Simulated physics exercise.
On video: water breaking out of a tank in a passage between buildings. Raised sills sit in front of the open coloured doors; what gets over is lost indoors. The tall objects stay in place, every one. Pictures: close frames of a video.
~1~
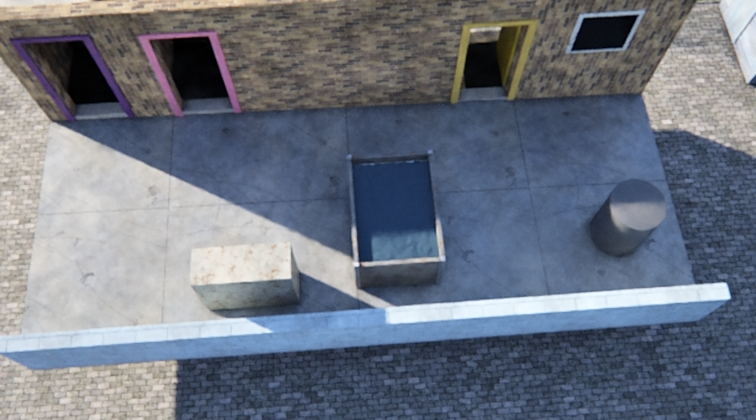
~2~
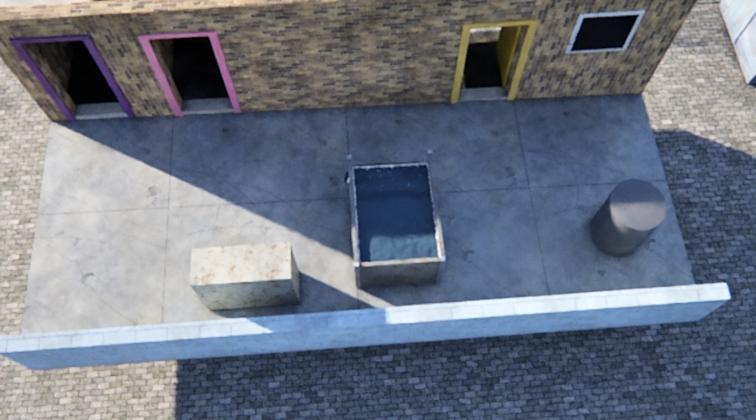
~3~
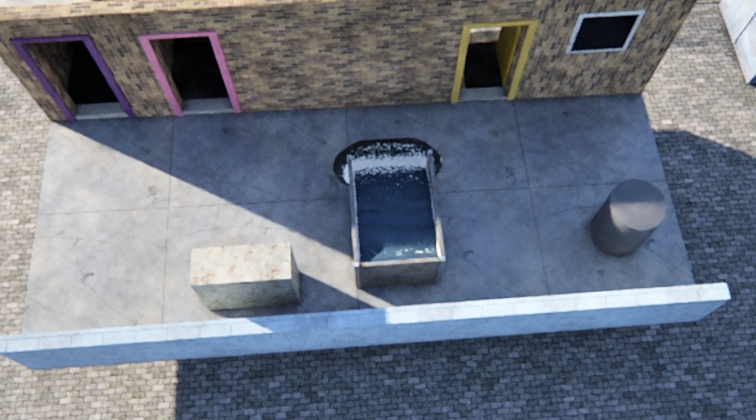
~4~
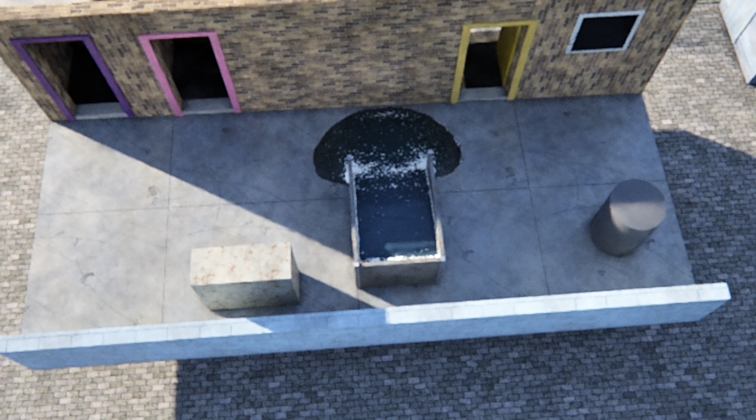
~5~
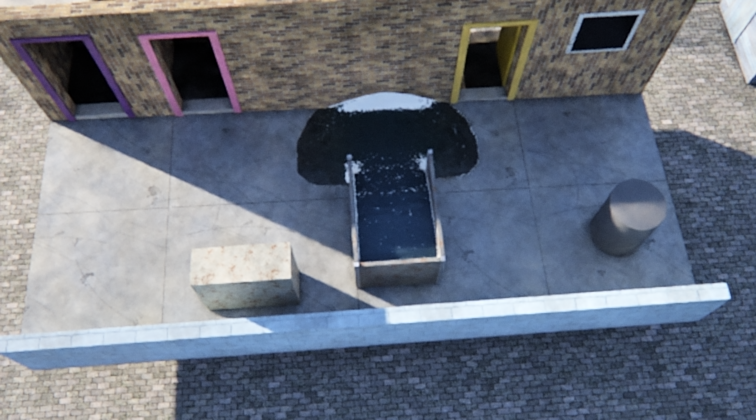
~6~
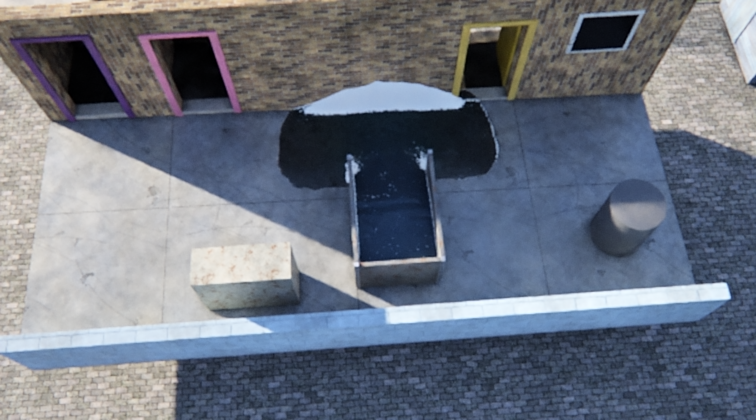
The video shows an open tank of water between a stone block and a grey cylinder; its far side opens and dark water pours out, fanning across the paving to the brick wall and spreading sideways along its base.
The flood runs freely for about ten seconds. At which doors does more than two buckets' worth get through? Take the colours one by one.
In the end the pink door will not top two buckets. The purple door will not top two buckets. The yellow door will top two buckets.
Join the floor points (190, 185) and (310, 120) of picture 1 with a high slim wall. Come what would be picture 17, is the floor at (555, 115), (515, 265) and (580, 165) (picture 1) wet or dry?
Lab note - point 1: Inundated; point 2: Parched; point 3: Inundated.
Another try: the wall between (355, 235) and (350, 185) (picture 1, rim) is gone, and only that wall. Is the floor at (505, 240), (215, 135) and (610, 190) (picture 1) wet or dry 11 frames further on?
Bone-dry, submerged, bone-dry.
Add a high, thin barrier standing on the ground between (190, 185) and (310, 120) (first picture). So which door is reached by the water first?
Answer - the yellow one.
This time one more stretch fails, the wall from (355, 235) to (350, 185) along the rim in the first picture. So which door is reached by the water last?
Answer: The one in yellow.
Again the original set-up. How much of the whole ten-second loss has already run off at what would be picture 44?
It should be close to 80 percent by then.
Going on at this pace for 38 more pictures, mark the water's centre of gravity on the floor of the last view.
The water centres close to (347, 193).
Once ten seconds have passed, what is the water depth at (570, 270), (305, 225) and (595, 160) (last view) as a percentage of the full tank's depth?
Estimate: 0, 4, 2 %.
A moment on, water covers 15 % of the floor; the pink door wet at the sill, nothing in, the purple door not reached, the yellow door under two buckets in.
Next, water covers 35 % of the floor; the pink door wet at the sill, nothing in, the purple door wet at the sill, nothing in, the yellow door over two buckets in.
Then, water covers 65 % of the floor; the pink door wet at the sill, nothing in, the purple door wet at the sill, nothing in, the yellow door over two buckets in.
Later, water covers 70 % of the floor; the pink door wet at the sill, nothing in, the purple door wet at the sill, nothing in, the yellow door far over two buckets in.
In the end, water covers 50 % of the floor; the pink door wet at the sill, nothing in, the purple door wet at the sill, nothing in, the yellow door far over two buckets in.
